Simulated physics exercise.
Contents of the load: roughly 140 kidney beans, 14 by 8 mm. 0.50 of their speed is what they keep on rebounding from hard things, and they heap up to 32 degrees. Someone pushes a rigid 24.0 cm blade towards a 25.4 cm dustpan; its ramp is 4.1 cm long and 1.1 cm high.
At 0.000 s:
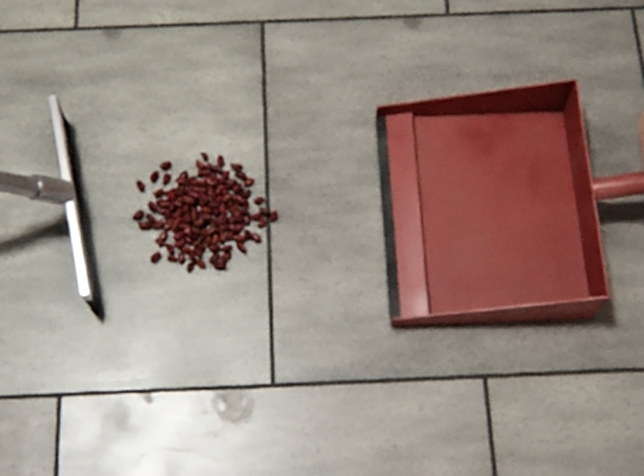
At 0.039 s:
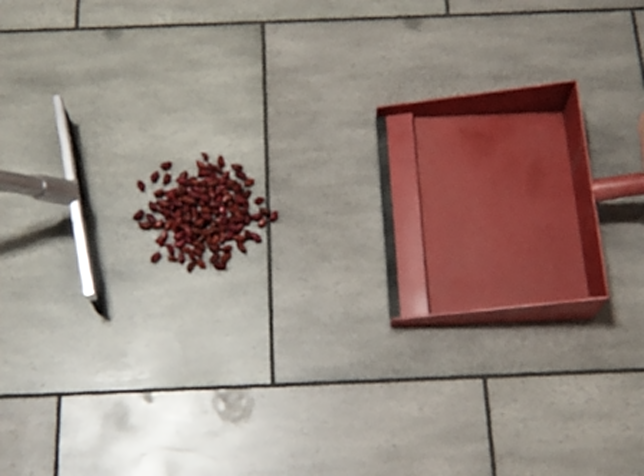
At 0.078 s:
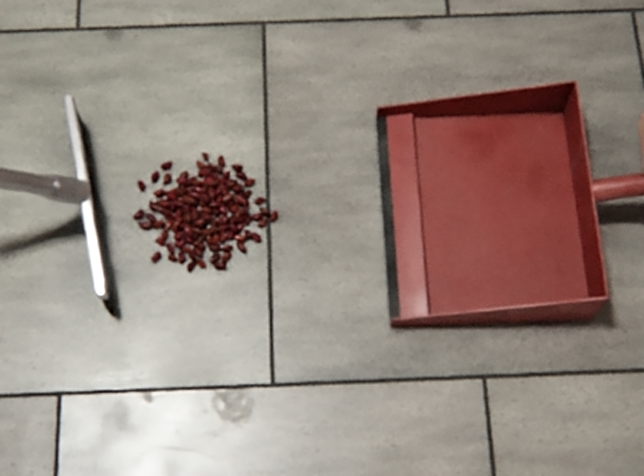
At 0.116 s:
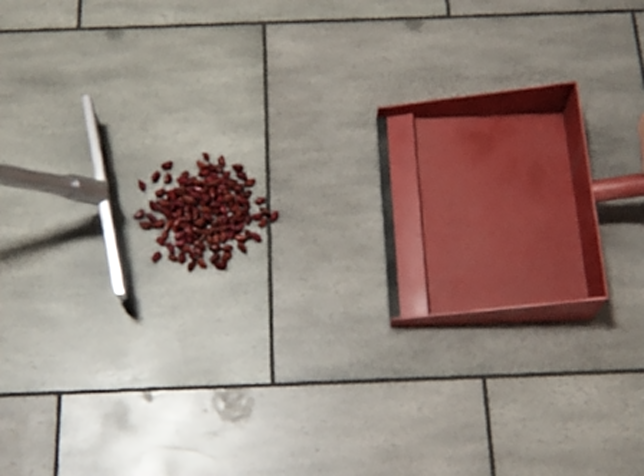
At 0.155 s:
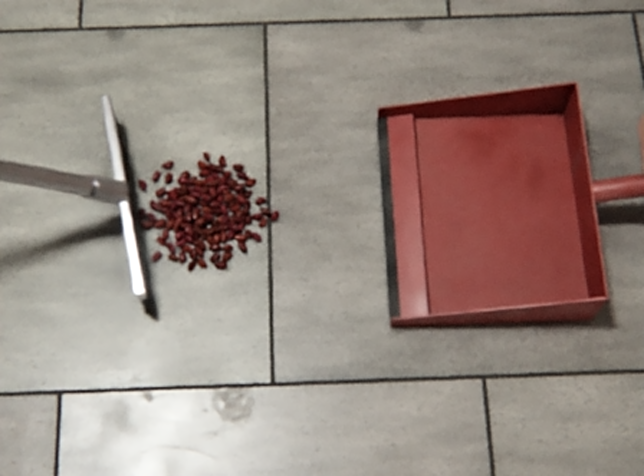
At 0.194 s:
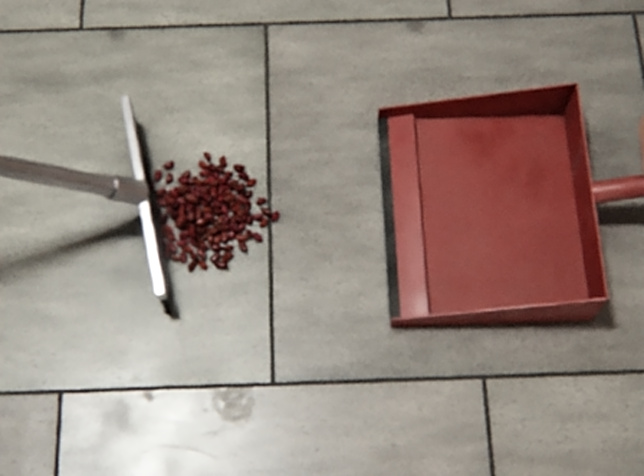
A squeegee-like blade slides right across grey tiles and nudges a pile of red beans.
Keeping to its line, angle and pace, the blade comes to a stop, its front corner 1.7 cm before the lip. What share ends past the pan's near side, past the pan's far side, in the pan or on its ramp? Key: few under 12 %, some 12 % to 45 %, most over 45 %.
Near side = few, far side = few, pan = some.
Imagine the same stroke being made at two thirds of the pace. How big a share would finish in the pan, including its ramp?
About 20 %.
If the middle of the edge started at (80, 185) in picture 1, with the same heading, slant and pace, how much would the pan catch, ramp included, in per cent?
I'd put it at around 25 per cent.
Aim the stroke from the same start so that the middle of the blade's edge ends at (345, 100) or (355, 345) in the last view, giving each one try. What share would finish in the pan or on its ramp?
Some 25 in a hundred and 0 in a hundred.
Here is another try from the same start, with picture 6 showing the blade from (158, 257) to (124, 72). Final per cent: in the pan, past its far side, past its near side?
Final per cent - pan 20, far 30, near 0.
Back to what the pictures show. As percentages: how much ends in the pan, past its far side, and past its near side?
Near side 0 %, far side 5 %, pan 20 %.
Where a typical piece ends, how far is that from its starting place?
I'd say close to 20 cm.
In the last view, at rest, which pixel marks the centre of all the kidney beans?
Once everything settles, the centre is around (372, 198).
Then, at 0.41 s, middle of the blade 15 cm from the lip; 0 % over the lip, far side 0 %, near side 0 %.
After 0.55 s, middle of the blade 8 cm from the lip; 0 % over the lip, far side 5 %, near side 0 %.
After 0.82 s, middle of the blade 4 cm from the lip; 20 % over the lip, far side 5 %, near side 0 %.
By 2.3 s all is still; near side 0 %, far side 5 %, pan 20 %, in front of the lip or behind the blade 75 %.
